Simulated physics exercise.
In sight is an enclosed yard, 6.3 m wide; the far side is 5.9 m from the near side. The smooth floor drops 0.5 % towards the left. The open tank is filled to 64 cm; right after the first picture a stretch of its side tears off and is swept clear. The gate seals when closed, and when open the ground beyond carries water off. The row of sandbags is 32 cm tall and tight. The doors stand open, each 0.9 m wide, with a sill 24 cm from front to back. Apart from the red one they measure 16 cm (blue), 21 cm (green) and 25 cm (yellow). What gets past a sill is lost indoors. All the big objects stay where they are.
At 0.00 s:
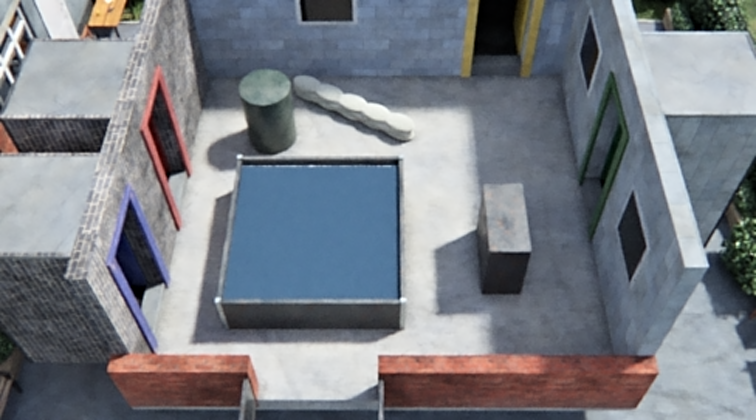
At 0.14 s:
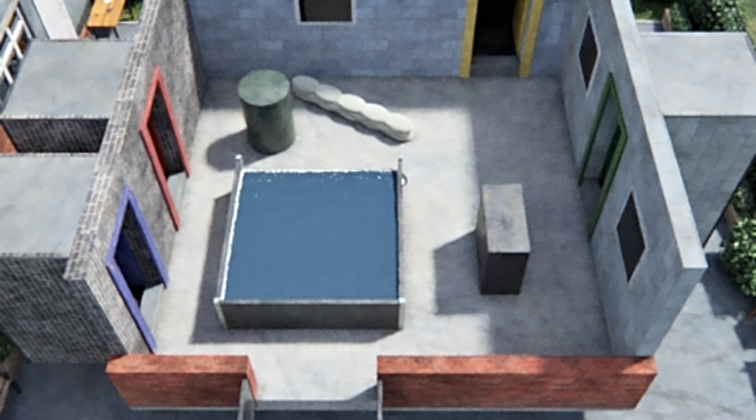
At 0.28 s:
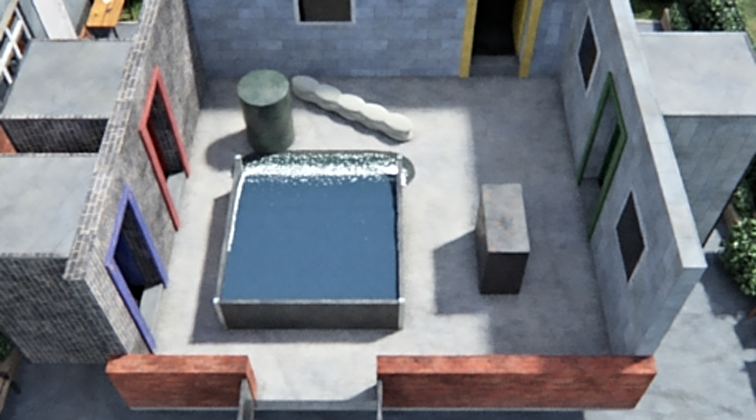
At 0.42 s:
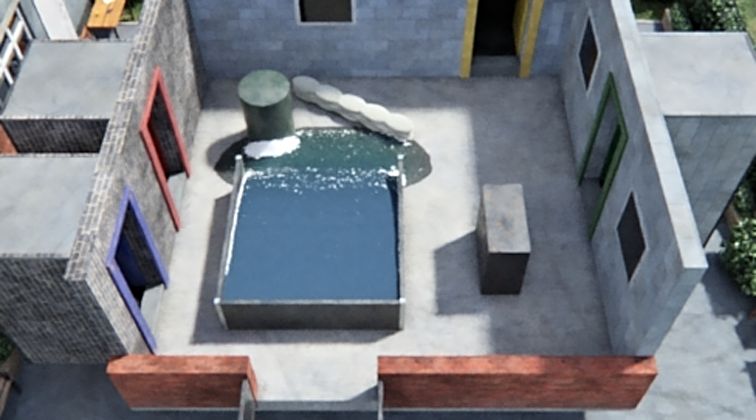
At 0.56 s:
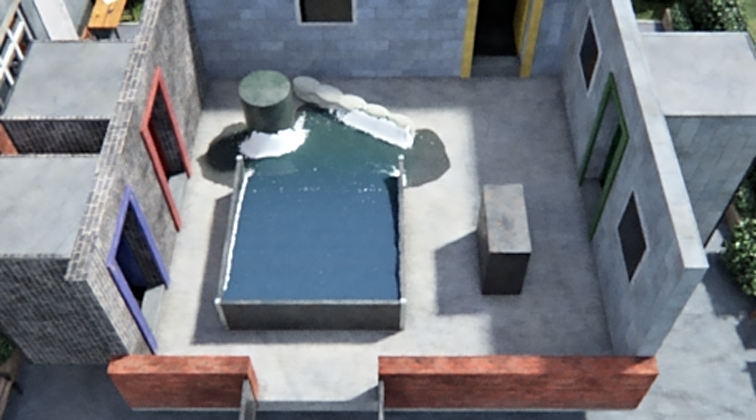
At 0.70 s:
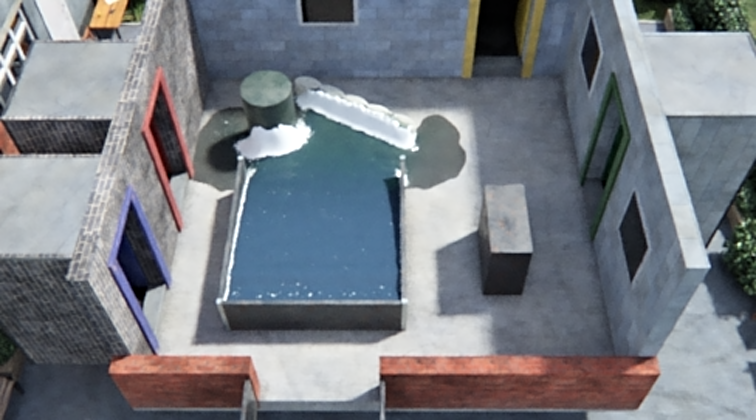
The clip shows a walled yard with an open tank of blue water; its far side gives way, and water pours out across the floor, foaming white against a green cylinder and a pale, lumpy barrier.
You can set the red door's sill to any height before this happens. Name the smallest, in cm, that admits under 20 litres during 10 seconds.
About 20 cm.
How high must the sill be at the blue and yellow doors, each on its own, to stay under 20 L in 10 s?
About 14.0 cm at blue and 10.5 cm at yellow.
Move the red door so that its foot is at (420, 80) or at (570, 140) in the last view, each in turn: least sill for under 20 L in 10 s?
Roughly 6.0 and 12.0 cm.
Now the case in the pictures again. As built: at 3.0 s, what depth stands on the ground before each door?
Depths in cm: Blue 3, green 10, yellow 7, red 15.
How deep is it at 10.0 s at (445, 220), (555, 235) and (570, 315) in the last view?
About 10, 13 and 11 cm.
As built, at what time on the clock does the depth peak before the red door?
Near 3.4 s.
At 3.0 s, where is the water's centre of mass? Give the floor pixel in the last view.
At about (319, 171).
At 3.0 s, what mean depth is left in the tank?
About 19 cm.
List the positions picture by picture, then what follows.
The first frame shows the open tank at (316, 228) is whole and still, 64 cm deep; the red door at (170, 158) is dry.
In the second frame, water pours out on the far side and has run 0.3 m, to a hidden place; about 8 cm deep outside, 65 cm at the back.
In the third frame, the front is at (257, 155), 0.7 m from the gap on the far side; 1.7 m2 of floor is wet, 64 cm left at the back.
In the fourth frame, the front is at (300, 131), 1.3 m from the gap on the far side; 3.1 m2 of floor is wet, 64 cm left at the back.
In the fifth frame, the front is at (306, 109), 1.8 m from the gap on the far side; 4.1 m2 of floor is wet, 64 cm left at the back.
In the sixth frame, the gap is on the far side, the front 2.0 m out at (295, 99); the back of the open tank holds 60 cm; the red door at (171, 159), 2.2 m from the gap, is still 0.7 m from the nearest water.
After 1.4 s water covers 30 % of the floor, deepest (51 cm) near (359, 126); it has not reached the red door.
After 3.0 s water covers 65 % of the floor, deepest (40 cm) near (193, 168); 15 cm at the red door, 0 litres in over its 18 cm sill.
After 10.0 s water covers 95 % of the floor, deepest (18 cm) near (248, 90); 9 cm at the red door, 28 litres in over its 18 cm sill.
At the red door as built, the water arrived by 1.5 s and peaked near 26 cm at 3.4 s.
With a sill of 18.5 cm, 26 litres would have come in within the 10 s; with 21.5 cm, 15 litres. So under 20 litres takes about 20 cm.
